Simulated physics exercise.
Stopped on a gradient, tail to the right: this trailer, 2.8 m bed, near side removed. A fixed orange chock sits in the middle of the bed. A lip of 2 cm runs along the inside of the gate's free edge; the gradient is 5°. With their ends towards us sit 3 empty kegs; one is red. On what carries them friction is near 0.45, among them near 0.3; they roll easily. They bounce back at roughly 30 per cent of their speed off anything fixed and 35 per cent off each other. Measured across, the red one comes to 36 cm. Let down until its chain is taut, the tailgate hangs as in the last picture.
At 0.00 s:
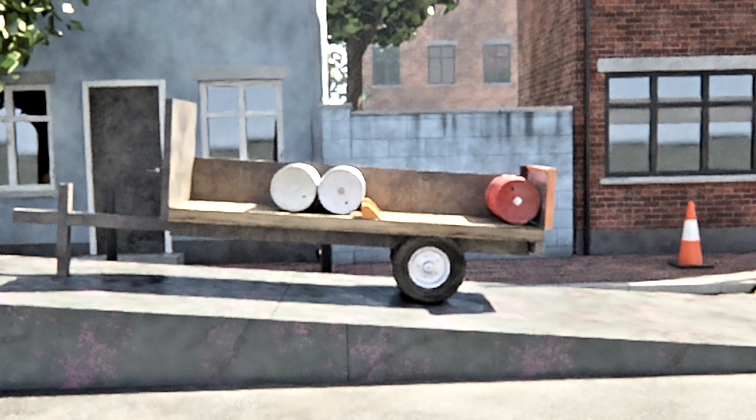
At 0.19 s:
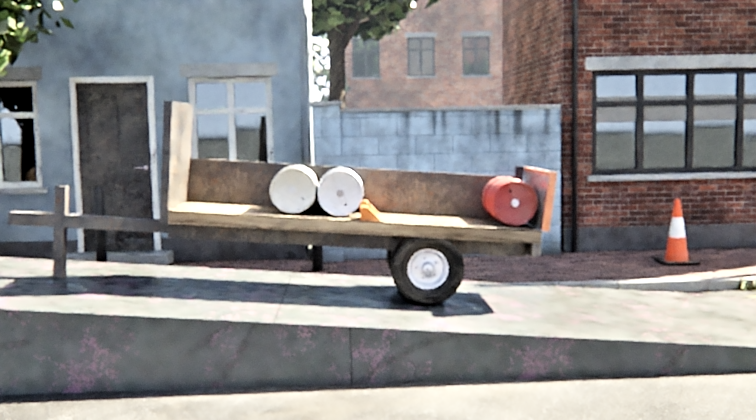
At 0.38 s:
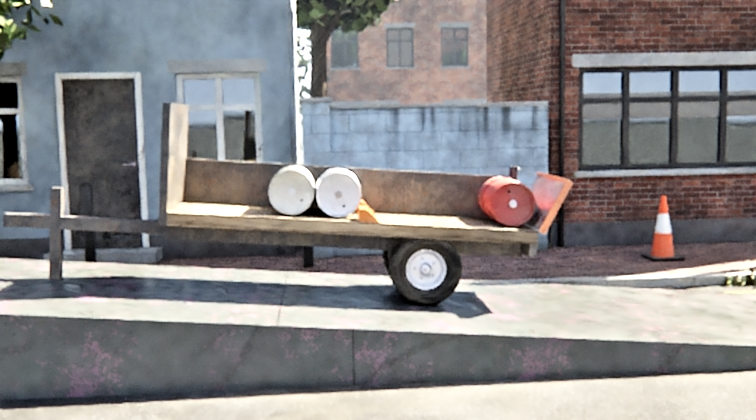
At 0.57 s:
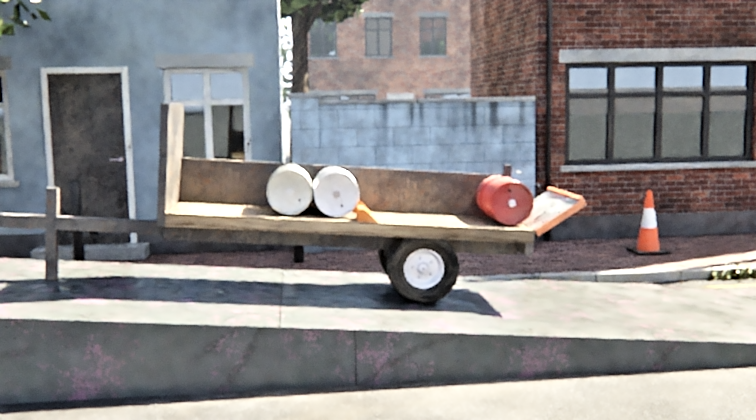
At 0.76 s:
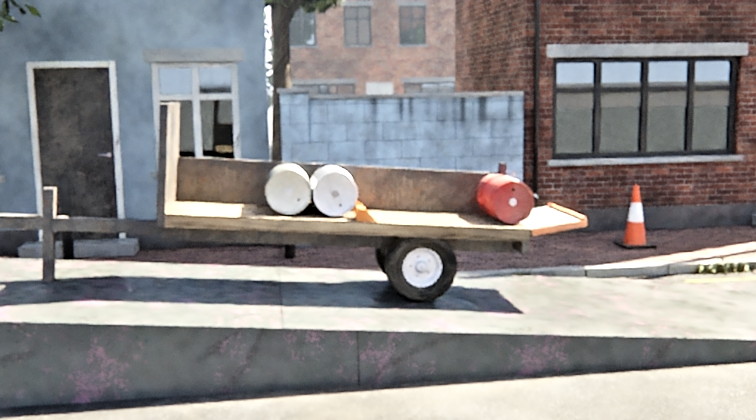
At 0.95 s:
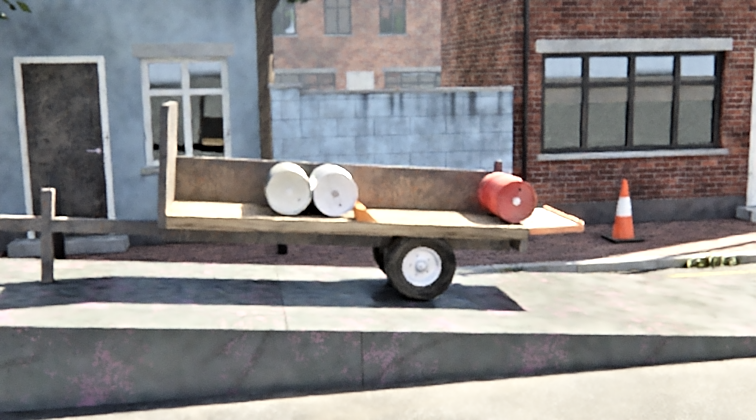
A trailer carrying two white kegs and a red one stood on a slope in front of some buildings while its orange tailgate swung down on the right until nearly level, the kegs barely moving.
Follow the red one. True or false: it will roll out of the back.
False.
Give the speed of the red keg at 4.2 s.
It's going at around 0.1 m/s.
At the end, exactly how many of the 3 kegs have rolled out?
Exactly 0 of the lot.
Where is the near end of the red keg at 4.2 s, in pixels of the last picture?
That would be about (549, 201) in pixels.
Then, 4.2 s in, red is on the gate, 20 cm past the hinge; 0 gone off the back.
In the end (8.7 s), red is on the bed, 5 cm short of the hinge; 0 gone off the back.
